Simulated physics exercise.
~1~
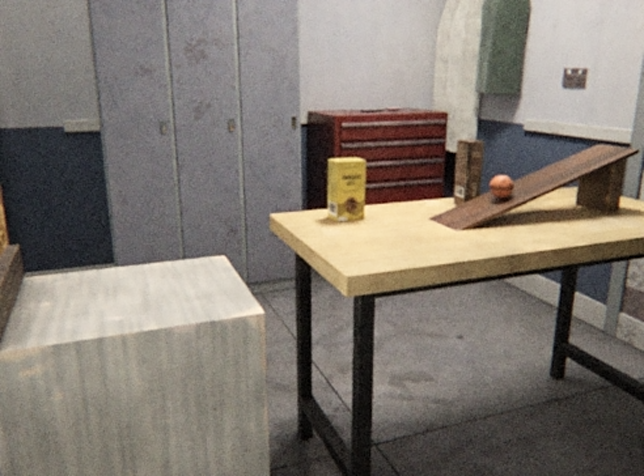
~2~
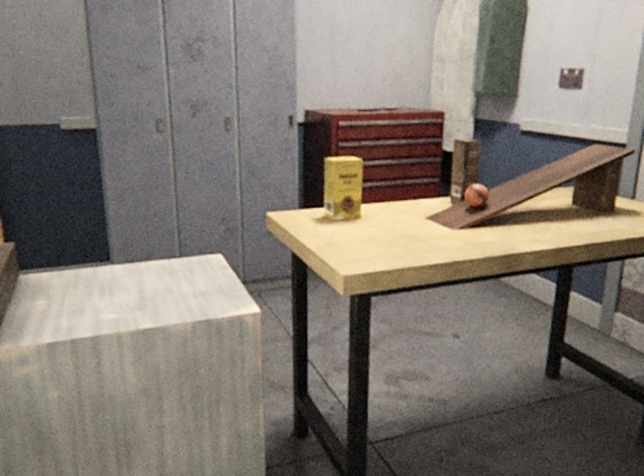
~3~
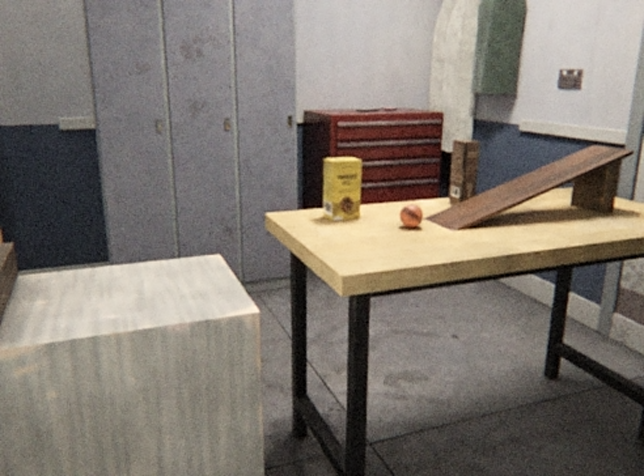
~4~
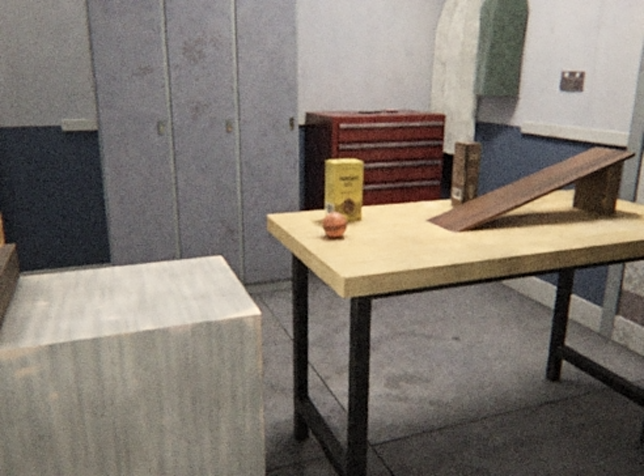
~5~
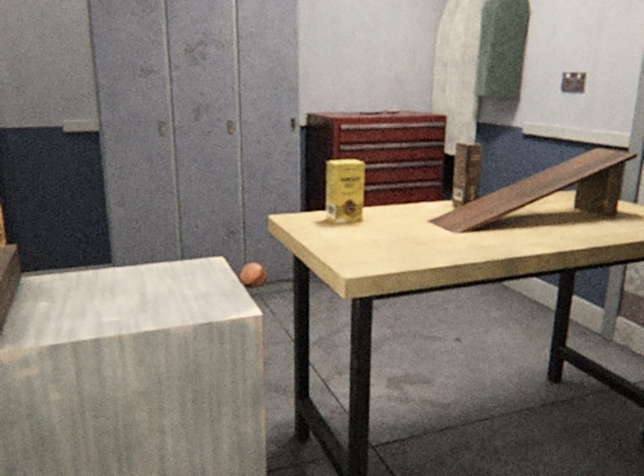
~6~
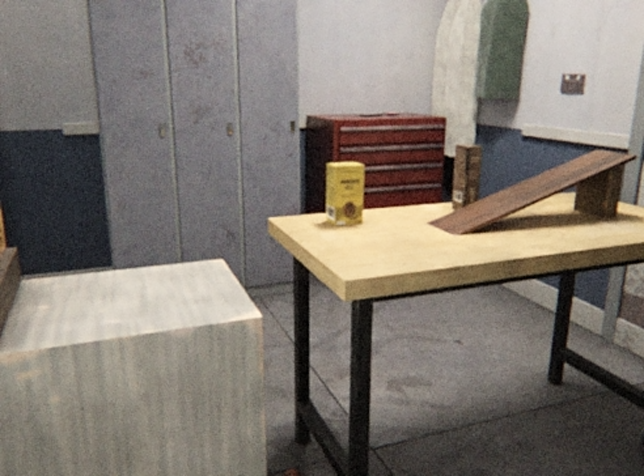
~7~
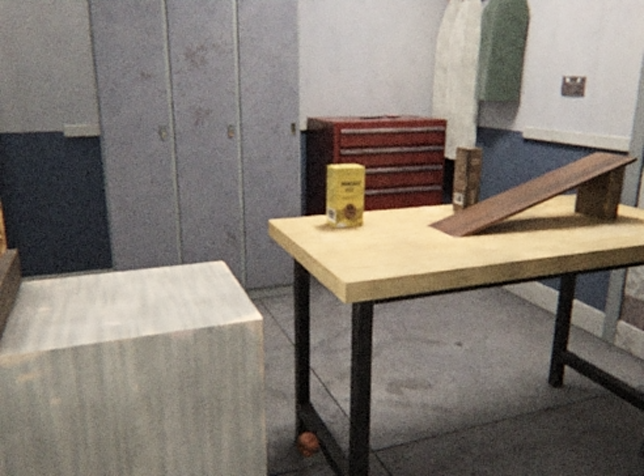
A pale wooden table with black legs stands in a workshop with grey lockers and a red tool chest, seen from slightly above by a gently swaying camera. On it are a yellow carton at left, a brown carton behind, and a dark wooden ramp at right, with a lower whitish block across a gap. An orange ball rolls down the ramp and leftward along the tabletop, passing in front of the yellow carton. It leaves the edge and drops into the gap, short of the block. It ends on the floor near the table's front leg, both cartons still standing.
